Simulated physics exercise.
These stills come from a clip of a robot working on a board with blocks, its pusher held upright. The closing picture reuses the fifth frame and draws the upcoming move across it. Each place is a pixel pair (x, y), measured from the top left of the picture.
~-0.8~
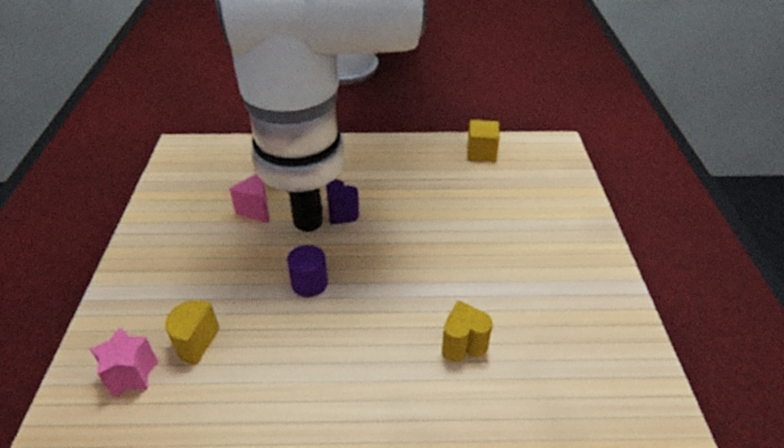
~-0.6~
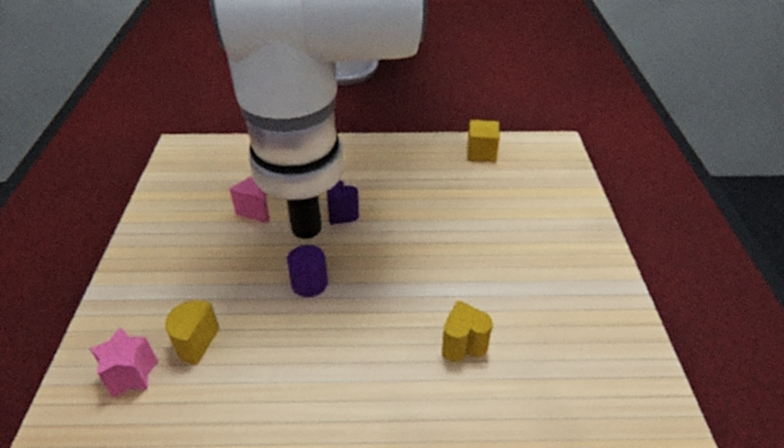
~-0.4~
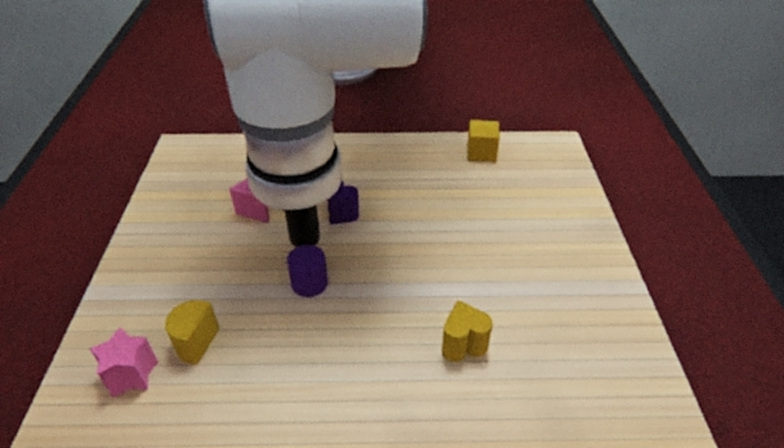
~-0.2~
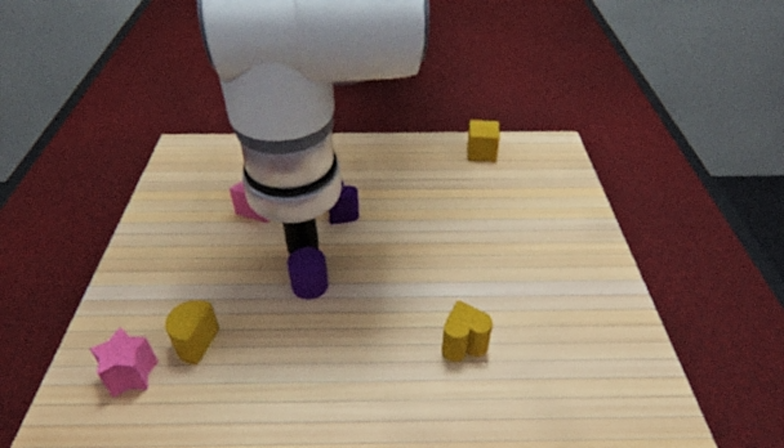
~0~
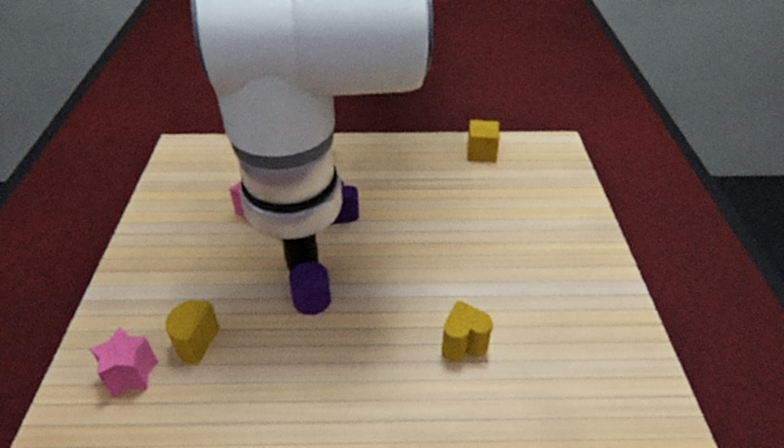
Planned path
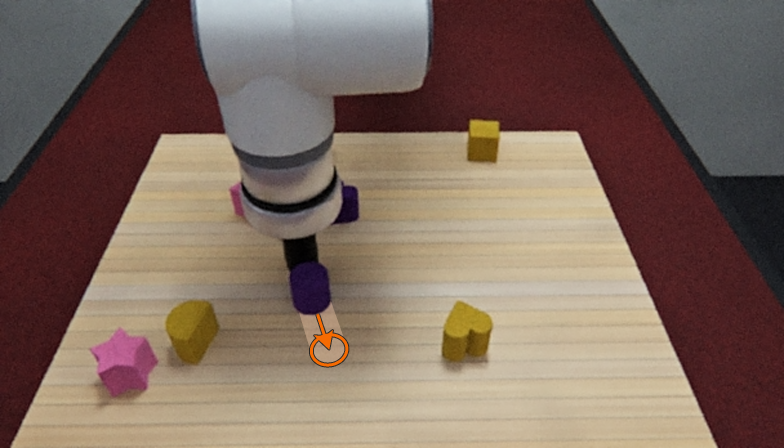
On a pale wooden board over a dark red surface, a white robot arm holds its black tip just behind a purple disc, with yellow, pink and purple blocks scattered around. The tip moves slowly toward the viewer, meets the disc and nudges it slightly forward, while the other blocks stay still.
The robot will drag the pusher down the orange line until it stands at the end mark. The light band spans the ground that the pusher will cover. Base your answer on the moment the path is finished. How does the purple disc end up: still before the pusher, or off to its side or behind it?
Before the pusher.
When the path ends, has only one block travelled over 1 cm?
In short: Yes.
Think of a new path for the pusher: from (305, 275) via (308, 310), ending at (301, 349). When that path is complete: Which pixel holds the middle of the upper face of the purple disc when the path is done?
Answer: (329, 342).
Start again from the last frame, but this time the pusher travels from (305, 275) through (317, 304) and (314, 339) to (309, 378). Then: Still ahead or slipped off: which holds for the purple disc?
I expect it to be in front.
Path on the board, in a line from (305, 275) to (329, 350).
The first path, step by step. Halfway along, pusher at (315, 300); purple disc at (320, 315).
At the end, pusher at (328, 340); purple disc at (331, 359).
